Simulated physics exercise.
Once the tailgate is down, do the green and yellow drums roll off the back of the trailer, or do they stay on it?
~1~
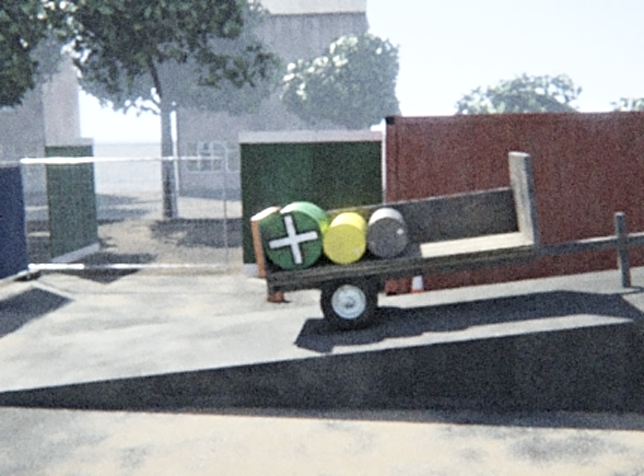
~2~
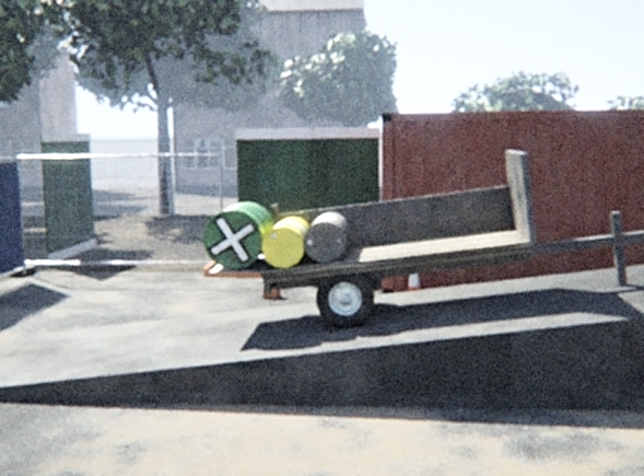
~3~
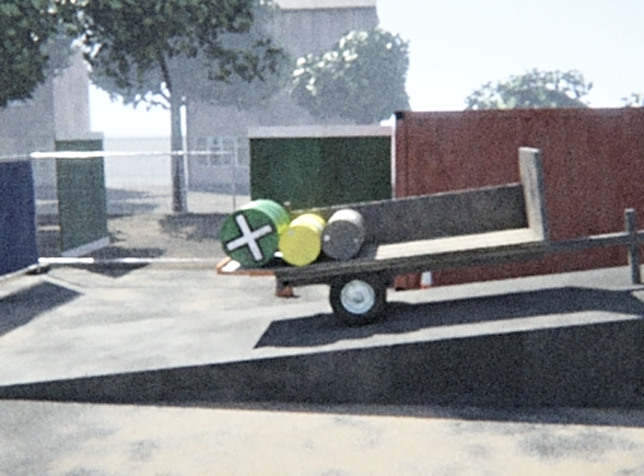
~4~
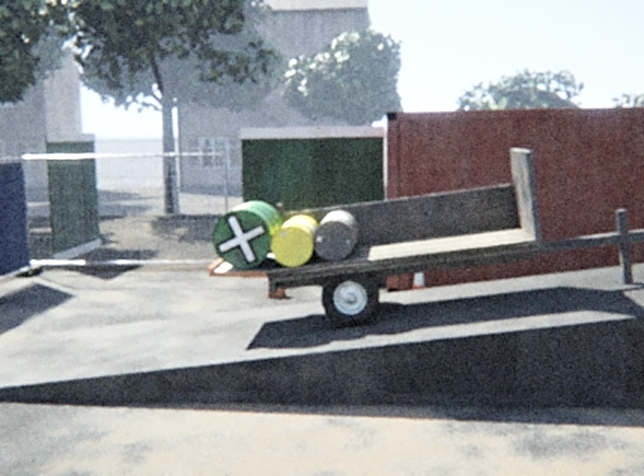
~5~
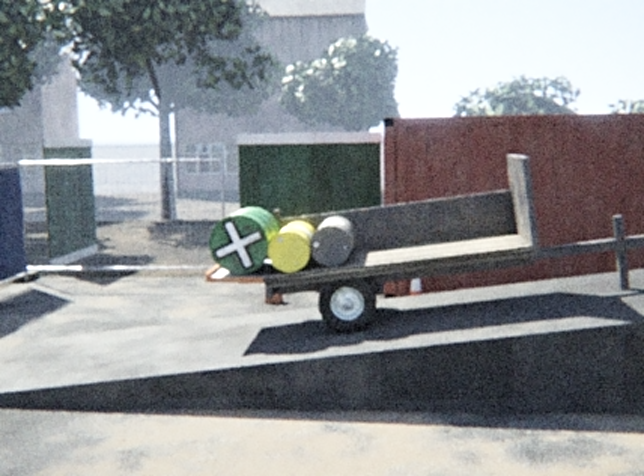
They both stay on it. The green drum comes to rest on the lowered tailgate, and the yellow one stops just behind it on the bed.
